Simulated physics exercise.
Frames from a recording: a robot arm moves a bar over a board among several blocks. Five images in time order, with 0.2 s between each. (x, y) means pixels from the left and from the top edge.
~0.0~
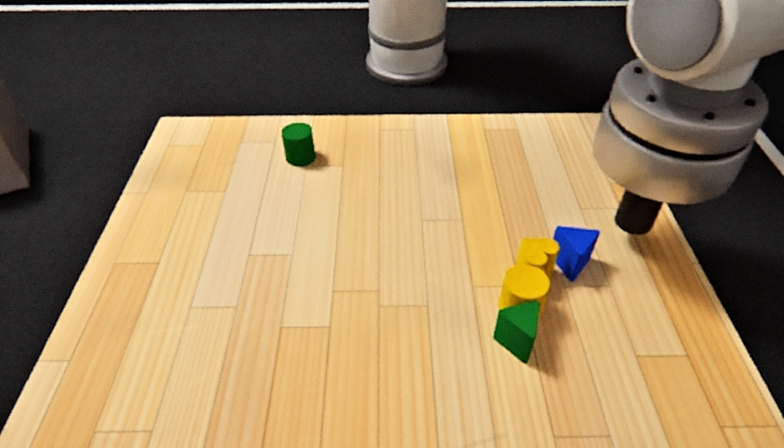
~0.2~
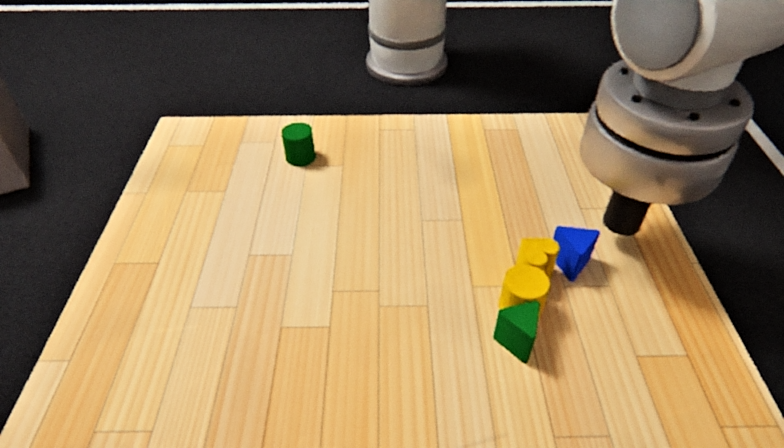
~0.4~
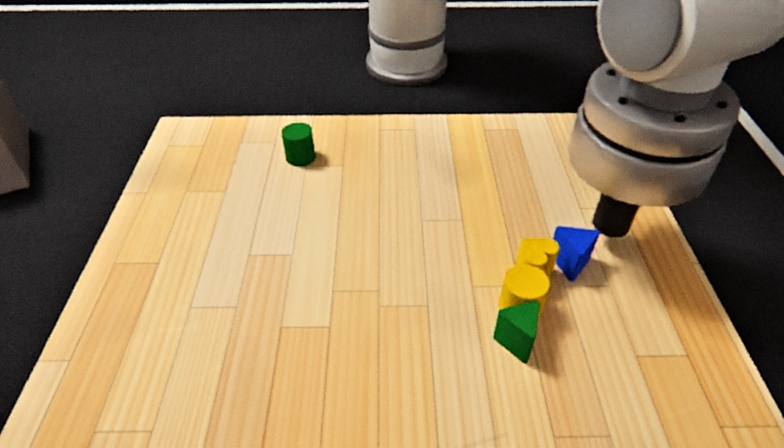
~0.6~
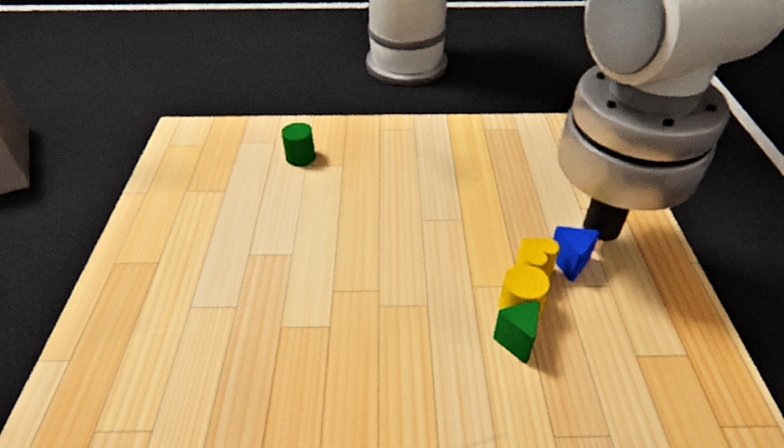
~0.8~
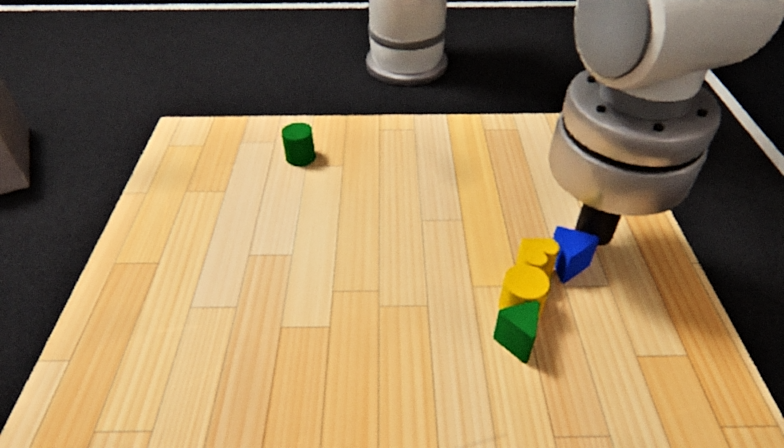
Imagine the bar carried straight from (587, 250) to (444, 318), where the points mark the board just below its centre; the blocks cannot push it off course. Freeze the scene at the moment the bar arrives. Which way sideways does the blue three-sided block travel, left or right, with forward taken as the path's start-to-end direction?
Facing from start to end, it will go to the left.
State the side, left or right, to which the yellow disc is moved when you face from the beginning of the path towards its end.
It shifts leftward.
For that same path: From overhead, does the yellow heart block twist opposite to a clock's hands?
I expect not.
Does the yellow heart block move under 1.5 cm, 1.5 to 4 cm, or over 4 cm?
It moves quite far, over 4 cm.
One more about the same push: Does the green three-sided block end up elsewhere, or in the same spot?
By the time the path is finished, it has moved at least a centimetre.
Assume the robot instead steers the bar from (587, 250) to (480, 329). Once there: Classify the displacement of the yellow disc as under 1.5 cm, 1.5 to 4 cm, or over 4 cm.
It slides well over 4 cm.
The first path, step by step. One third of the way, bar at (546, 254); green three-sided block at (522, 324); yellow disc at (512, 292); yellow heart block at (496, 256), turned 60° clockwise; blue three-sided block at (534, 264).
Two thirds of the way, bar at (498, 276); green three-sided block at (521, 340), turned 20° anticlockwise; yellow disc at (499, 310); yellow heart block at (461, 274), turned 110° clockwise; blue three-sided block at (523, 289), turned 45° anticlockwise.
At the end, bar at (446, 301); green three-sided block at (521, 341), turned 20° anticlockwise; yellow disc at (499, 311); yellow heart block at (404, 293), turned 130° clockwise; blue three-sided block at (523, 289), turned 50° anticlockwise.
